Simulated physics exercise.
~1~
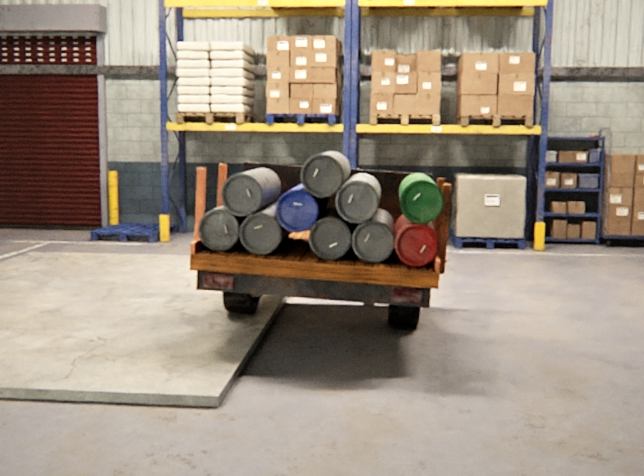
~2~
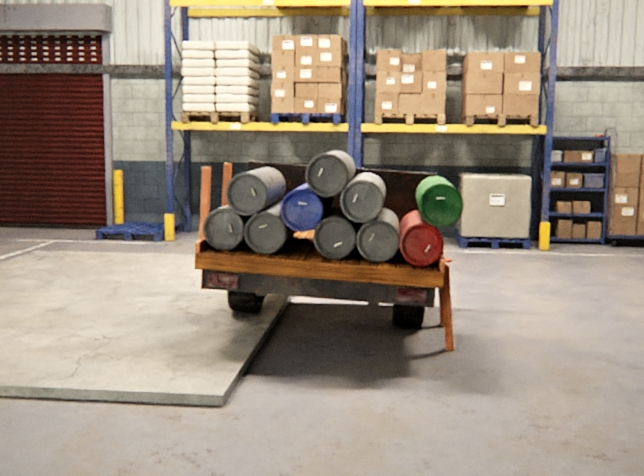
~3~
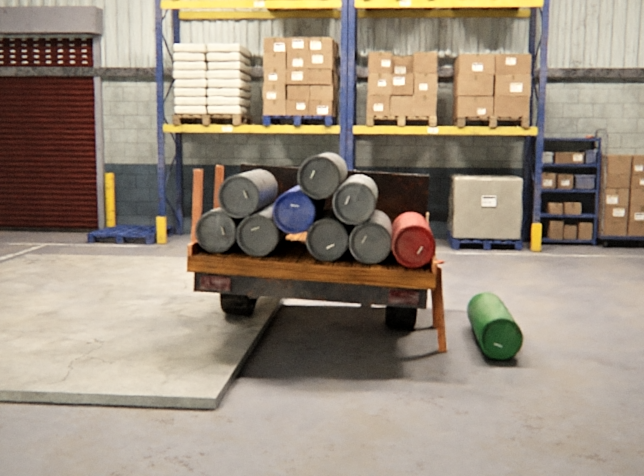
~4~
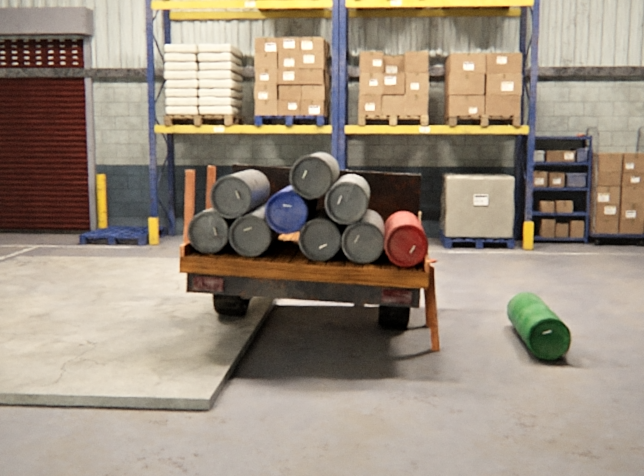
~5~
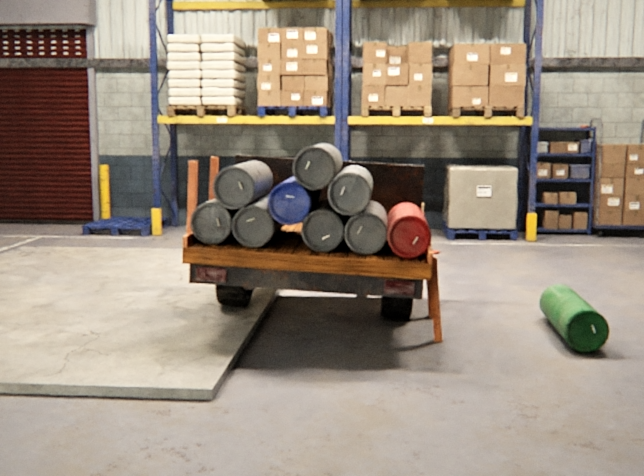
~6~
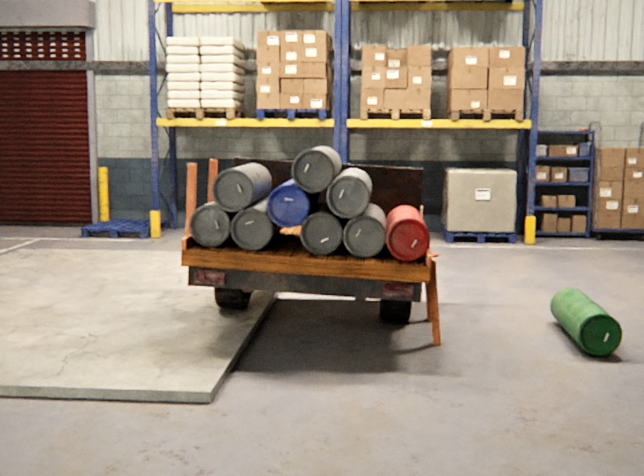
A green cylinder rolls off the trailer's right side and across the floor, then comes to rest.
